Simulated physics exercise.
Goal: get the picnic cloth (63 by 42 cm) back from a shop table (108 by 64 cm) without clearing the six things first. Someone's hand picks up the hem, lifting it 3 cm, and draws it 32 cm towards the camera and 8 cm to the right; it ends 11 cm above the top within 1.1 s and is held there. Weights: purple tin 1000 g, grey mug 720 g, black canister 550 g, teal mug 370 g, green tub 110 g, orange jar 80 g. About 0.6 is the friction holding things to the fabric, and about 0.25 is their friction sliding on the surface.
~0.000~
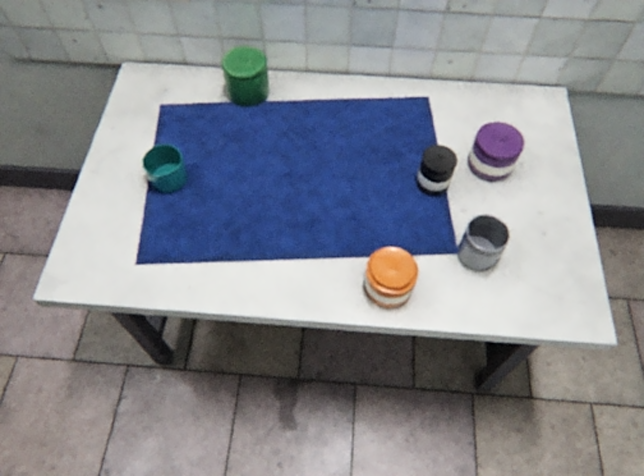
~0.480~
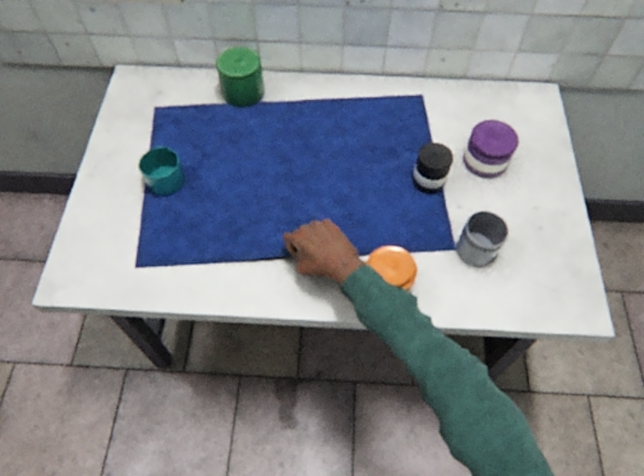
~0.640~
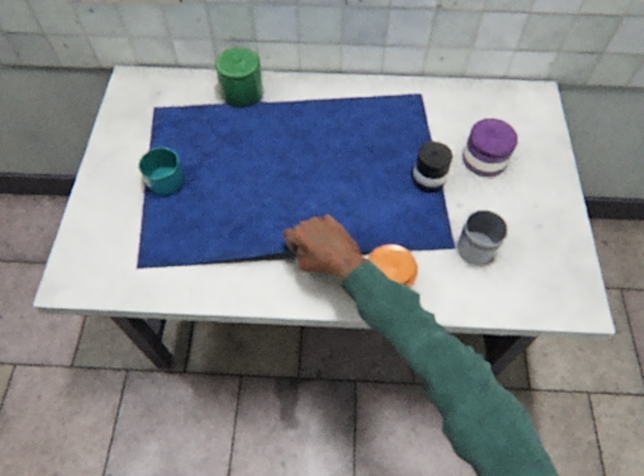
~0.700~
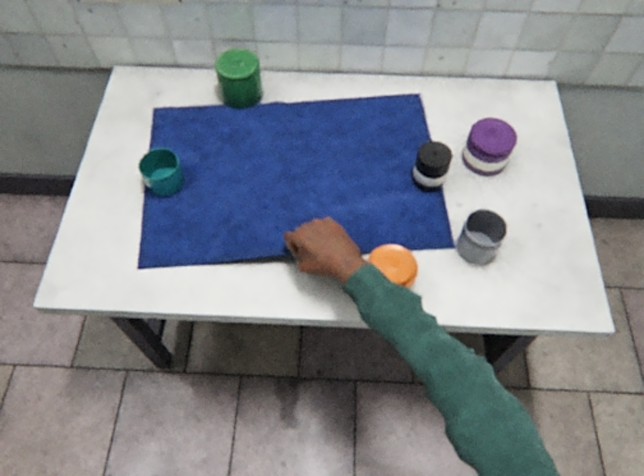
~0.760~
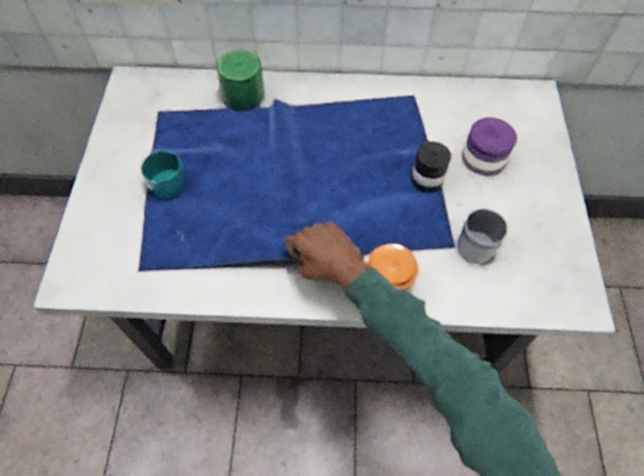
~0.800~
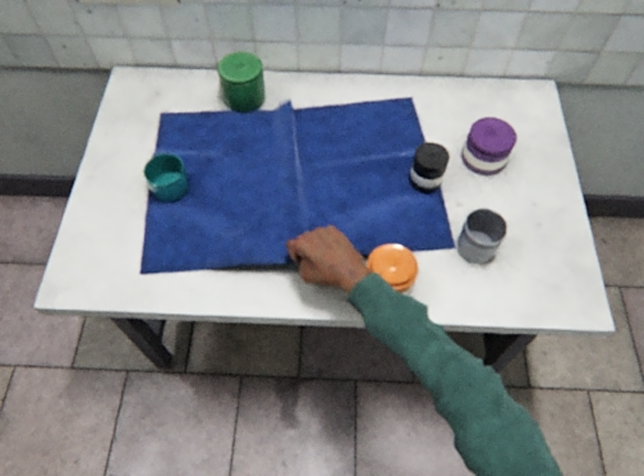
The video shows a blue cloth on a white table with six containers on and around it; a green-sleeved arm reaches in, grips the near edge, and the cloth shifts slightly and wrinkles, the teal mug moving slightly with it.
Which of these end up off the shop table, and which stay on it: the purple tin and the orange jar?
In the end the purple tin never comes down, the orange jar fails to stay up.
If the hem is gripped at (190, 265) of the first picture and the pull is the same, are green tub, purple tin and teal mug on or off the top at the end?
Green tub is left on top, purple tin is left on top, teal mug is lost.
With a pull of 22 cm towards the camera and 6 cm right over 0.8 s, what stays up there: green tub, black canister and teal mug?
In that case green tub holds on, black canister holds on and teal mug holds on.
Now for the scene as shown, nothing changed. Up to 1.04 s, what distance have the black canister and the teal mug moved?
Roughly black canister 6 cm and teal mug 10 cm.
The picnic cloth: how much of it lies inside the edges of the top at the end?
Roughly 50%.
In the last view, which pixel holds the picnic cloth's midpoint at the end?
I'd say it sits around (260, 333) in the last picture.
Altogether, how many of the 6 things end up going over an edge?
My count is 2.
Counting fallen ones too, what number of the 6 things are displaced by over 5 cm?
I count 3.
By 1.0 s, 100 % of the picnic cloth is still over the top; orange jar 1 cm off its start, teal mug 10 cm off its start, black canister 6 cm off its start.
By 1.3 s, 90 % of the picnic cloth is still over the top; orange jar 10 cm off its start, teal mug 19 cm off its start, black canister 15 cm off its start.
By 1.5 s, 70 % of the picnic cloth is still over the top; orange jar over the edge, teal mug 30 cm off its start at (224, 276), black canister 25 cm off its start at (376, 249).
By 1.7 s, 60 % of the picnic cloth is still over the top; orange jar over the edge, teal mug 34 cm off its start, black canister 28 cm off its start.
By 3.3 s, 50 % of the picnic cloth is still over the top; orange jar over the edge, purple tin 0 cm off its start at (494, 134), teal mug over the edge, black canister 28 cm off its start at (377, 264).
